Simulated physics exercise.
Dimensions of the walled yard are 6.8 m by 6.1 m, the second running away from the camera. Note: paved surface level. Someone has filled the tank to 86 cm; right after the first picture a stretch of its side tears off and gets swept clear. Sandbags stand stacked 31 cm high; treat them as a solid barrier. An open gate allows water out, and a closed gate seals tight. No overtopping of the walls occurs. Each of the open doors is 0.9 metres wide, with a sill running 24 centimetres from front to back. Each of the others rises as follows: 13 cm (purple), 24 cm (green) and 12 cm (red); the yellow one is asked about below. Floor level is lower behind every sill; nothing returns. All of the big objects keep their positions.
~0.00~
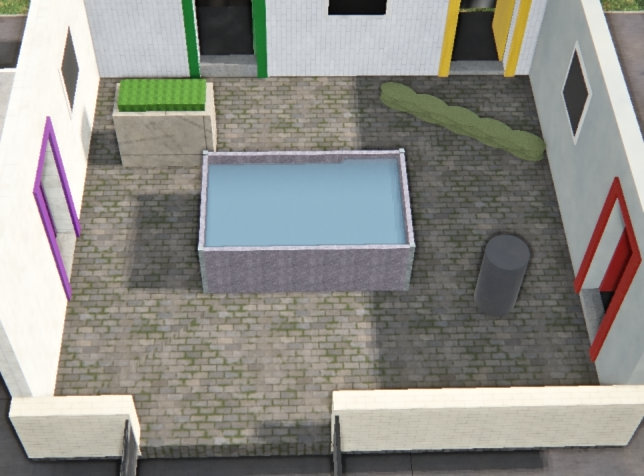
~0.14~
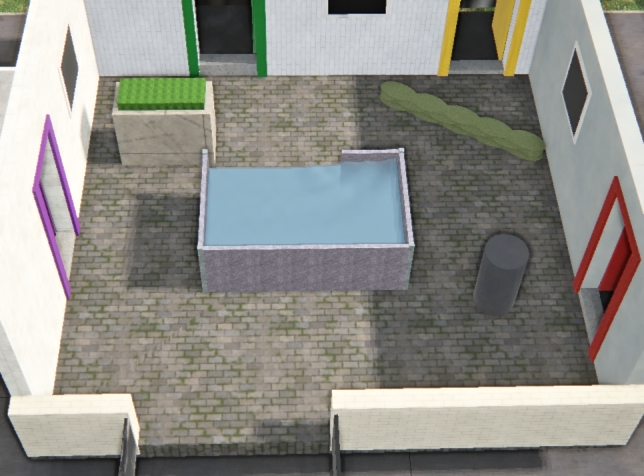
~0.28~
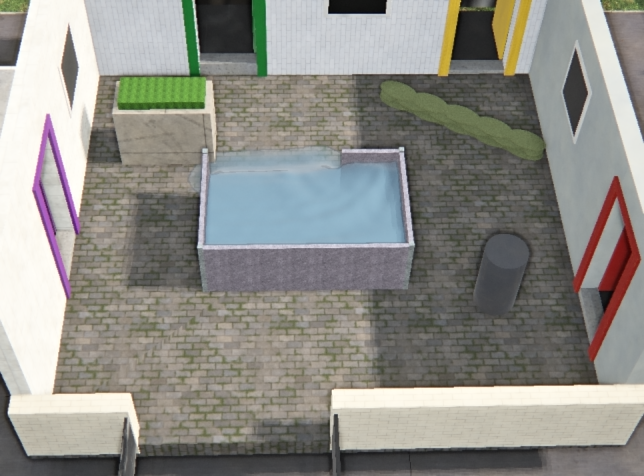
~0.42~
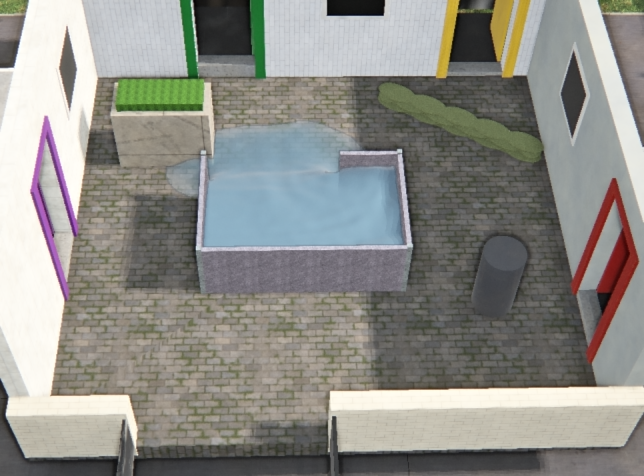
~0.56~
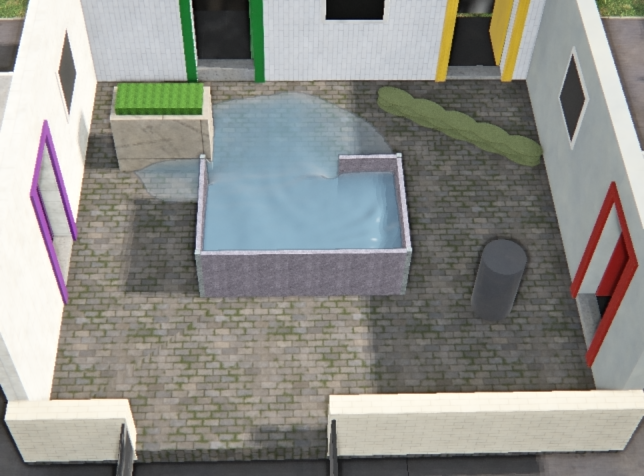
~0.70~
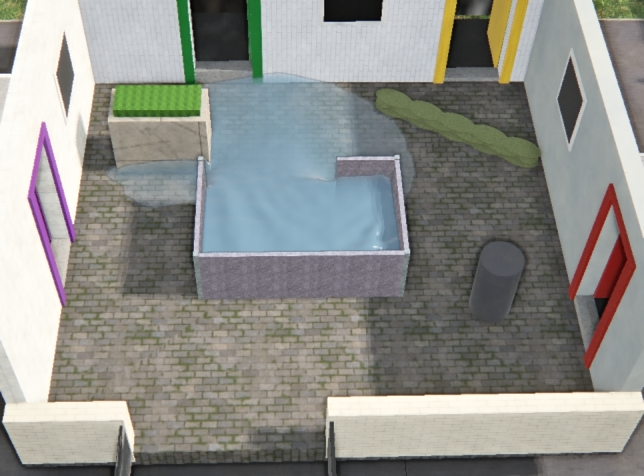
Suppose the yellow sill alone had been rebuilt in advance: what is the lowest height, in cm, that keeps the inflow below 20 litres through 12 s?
About 19 cm.
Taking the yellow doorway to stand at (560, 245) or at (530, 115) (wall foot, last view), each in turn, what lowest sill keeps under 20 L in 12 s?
Roughly 7.5 cm, then roughly 21 cm.
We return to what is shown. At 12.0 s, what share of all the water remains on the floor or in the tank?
Roughly 72 per cent of the water.
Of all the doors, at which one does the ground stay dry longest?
Door: Red.
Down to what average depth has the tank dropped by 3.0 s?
I'd put it near 22 cm.
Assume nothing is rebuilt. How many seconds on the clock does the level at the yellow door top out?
I'd say near 5.0 seconds.
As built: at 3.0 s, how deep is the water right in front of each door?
Lab note, depth in cm: Purple 6; green 30; red 0; yellow 7.
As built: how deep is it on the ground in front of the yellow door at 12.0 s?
It stands about 9.0 centimetres deep.
After 1.4 s water covers 25 % of the floor, deepest (55 cm) near (257, 89); it has not reached the yellow door.
After 3.0 s water covers 50 % of the floor, deepest (36 cm) near (532, 154); 7 cm at the yellow door, 0 litres in over its 8 cm sill.
After 12.0 s water covers 95 % of the floor, deepest (11 cm) near (592, 425); 9 cm at the yellow door, 174 litres in over its 8 cm sill.
At the yellow door as built, the water arrived by 1.6 s and peaked near 23 cm at 5.0 s.
With a sill of 15.5 cm, 49 litres would have come in within the 12 s; with 21 cm, 11 litres. So under 20 litres takes about 19 cm.
